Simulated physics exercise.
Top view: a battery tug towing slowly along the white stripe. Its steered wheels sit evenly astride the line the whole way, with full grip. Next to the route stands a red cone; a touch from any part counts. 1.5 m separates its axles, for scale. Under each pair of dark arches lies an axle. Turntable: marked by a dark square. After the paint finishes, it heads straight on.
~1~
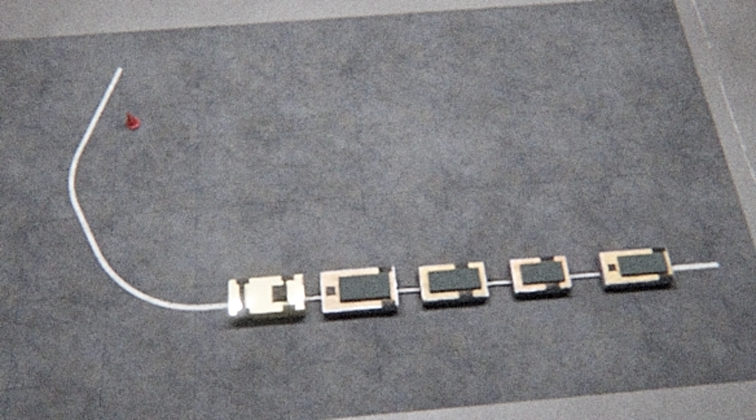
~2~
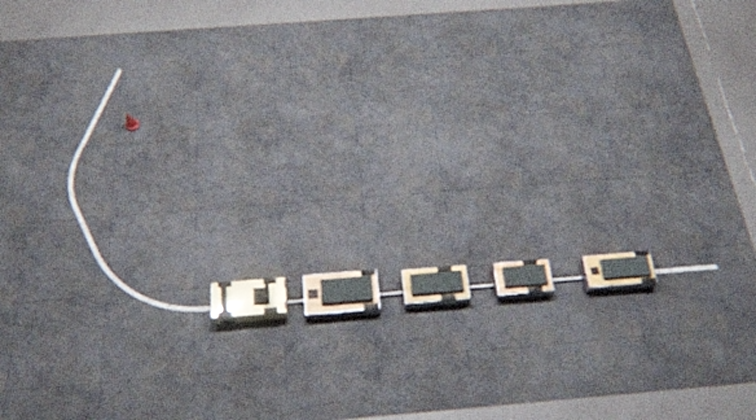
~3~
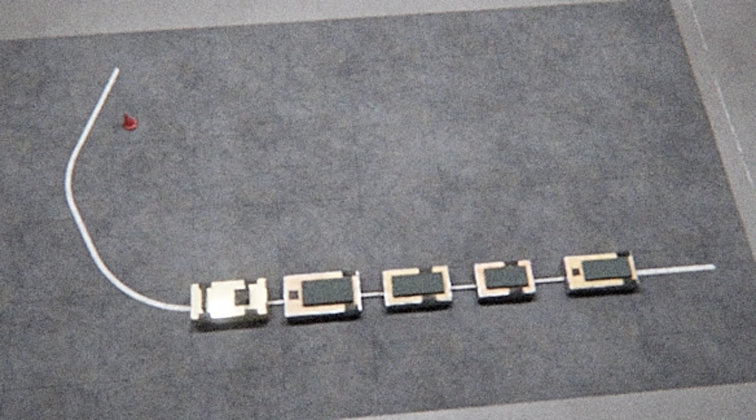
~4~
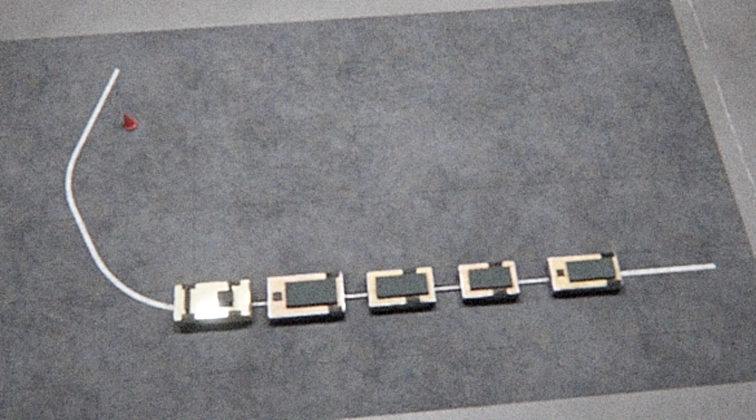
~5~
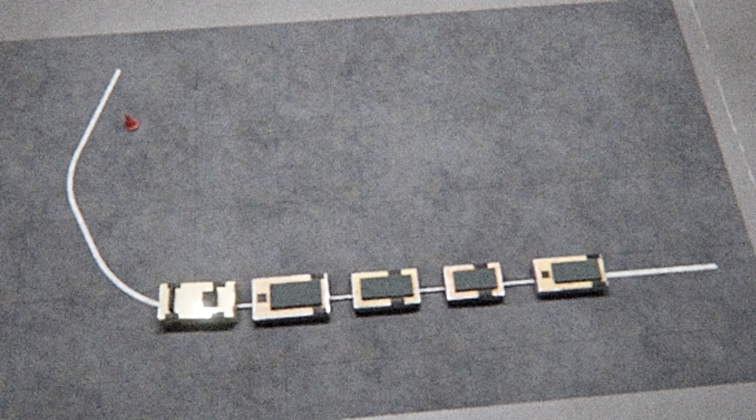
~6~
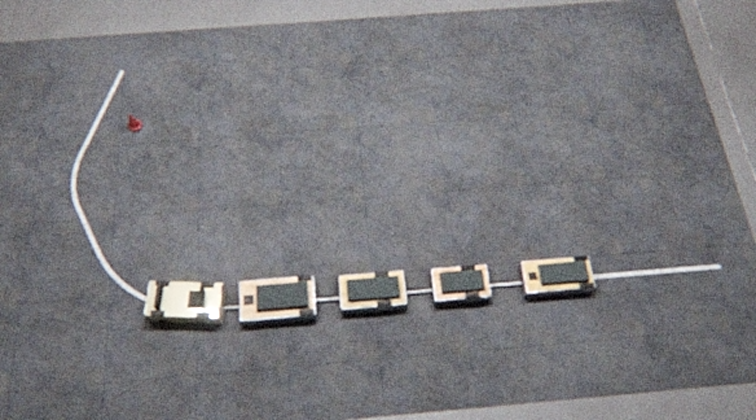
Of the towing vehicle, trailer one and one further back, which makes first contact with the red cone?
The marker gets hit first by a trailer deeper in the train.
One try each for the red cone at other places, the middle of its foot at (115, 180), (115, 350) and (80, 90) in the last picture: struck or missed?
In the first spot it is contacted, in the second left alone, and in the third left alone.
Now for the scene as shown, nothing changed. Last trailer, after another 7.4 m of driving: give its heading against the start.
The last trailer ends up roughly 0° off its starting direction.
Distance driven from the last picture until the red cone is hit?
Distance to contact: Approx. 18.0 m.
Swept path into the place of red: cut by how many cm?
Roughly 25 for red.
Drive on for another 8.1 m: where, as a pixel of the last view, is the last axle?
Somewhere around pixel (371, 290).
After another 5.4 m, the last axle is at (438, 284) of the last picture, on the line.
After another 10.8 m, the last axle is at (303, 294) of the last picture, 5 cm off the line.
After another 16.2 m, the last axle is at (172, 264) of the last picture, 130 cm off the line.
After another 18.1 m, the last axle is at (139, 234) of the last picture, 150 cm off the line; the third trailer has hit red.
After another 27.0 m, the last axle is at (137, 40) of the last picture, 30 cm off the line; 1 of 1 struck in all.
